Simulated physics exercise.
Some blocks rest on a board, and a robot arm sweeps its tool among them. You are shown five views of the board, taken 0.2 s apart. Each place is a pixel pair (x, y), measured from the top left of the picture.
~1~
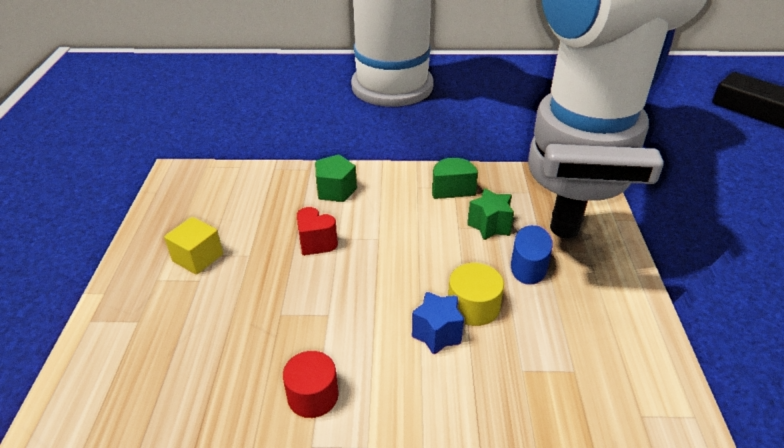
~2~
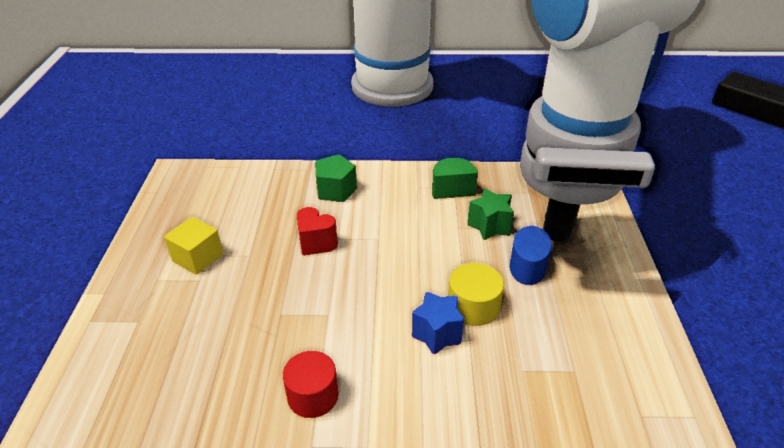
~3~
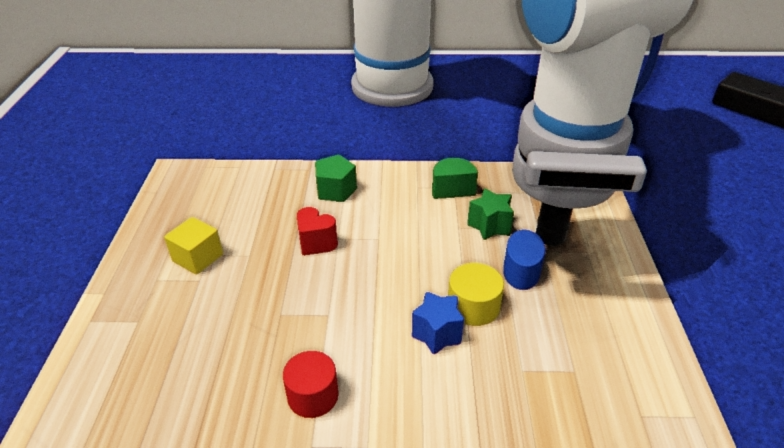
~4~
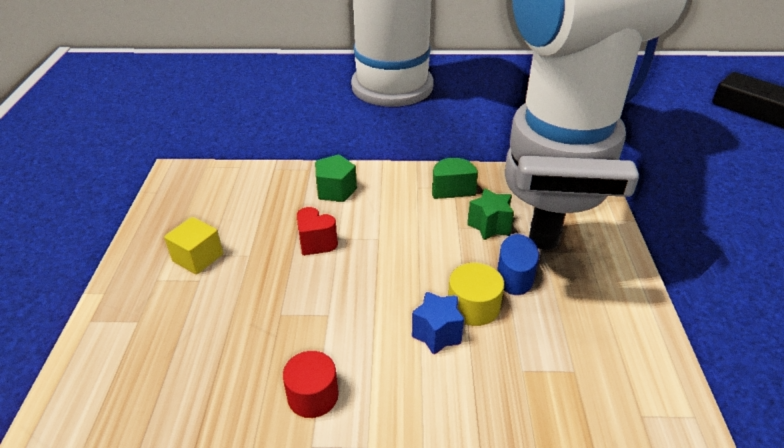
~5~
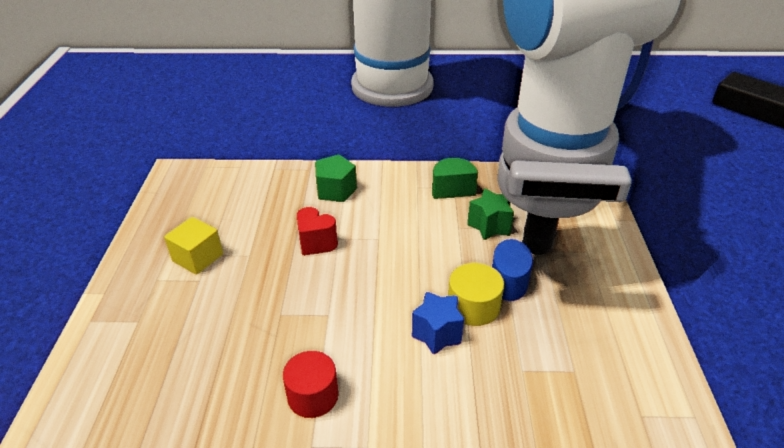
On a light wooden board over blue carpet, seen from above at an angle by a still camera, blocks lie scattered beneath a robot arm. A yellow cube, red heart and green pentagon sit left and centre, a red cylinder near the front, and green, yellow and blue blocks at right. The arm's black tip edges leftward and slightly forward, nudging the blue rounded block toward the yellow cylinder.
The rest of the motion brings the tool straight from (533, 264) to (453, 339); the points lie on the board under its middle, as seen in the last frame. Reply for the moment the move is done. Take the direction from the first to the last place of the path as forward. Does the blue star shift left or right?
Over to the right.
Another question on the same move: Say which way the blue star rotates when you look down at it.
The turn is clockwise.
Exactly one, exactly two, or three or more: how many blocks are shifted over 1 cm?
My count: 3 or more.
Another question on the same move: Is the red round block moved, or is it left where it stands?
The result: It stays put.
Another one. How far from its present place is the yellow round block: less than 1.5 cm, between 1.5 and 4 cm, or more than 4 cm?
My estimate: Beyond 4 cm.
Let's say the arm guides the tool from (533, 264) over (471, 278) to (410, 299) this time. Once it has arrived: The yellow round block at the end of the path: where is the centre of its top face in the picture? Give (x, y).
Expect it around (466, 308).
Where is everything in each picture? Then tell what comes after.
In the first picture, tip of the tool (565, 230), middles of tops, red round block (309, 371), blue star (439, 309), yellow round block (477, 281), green star (494, 201), blue elliptical block (534, 241).
In the second picture, tool (557, 233), nothing pushed.
In the third picture, tool (550, 237), blue elliptical block (526, 246).
In the fourth picture, tool (544, 241), blue elliptical block (520, 251).
In the fifth picture, tool (537, 246), red round block (309, 371), blue star (439, 309), yellow round block (477, 281), green star (494, 201), blue elliptical block (513, 257).
The first path, step by step. One third of the way, tool (511, 269); blue star (418, 316), turned 10° anticlockwise; yellow round block (463, 303); blue elliptical block (506, 288), turned 50° anticlockwise.
Two thirds of the way, tool (484, 294); blue star (403, 321), turned 25° clockwise; yellow round block (452, 337); blue elliptical block (503, 314), turned 115° anticlockwise.
At the end, tool (455, 321); red round block unmoved; blue star (402, 321), turned 25° clockwise; yellow round block (447, 351); green star unmoved; blue elliptical block (503, 320), turned 140° anticlockwise.
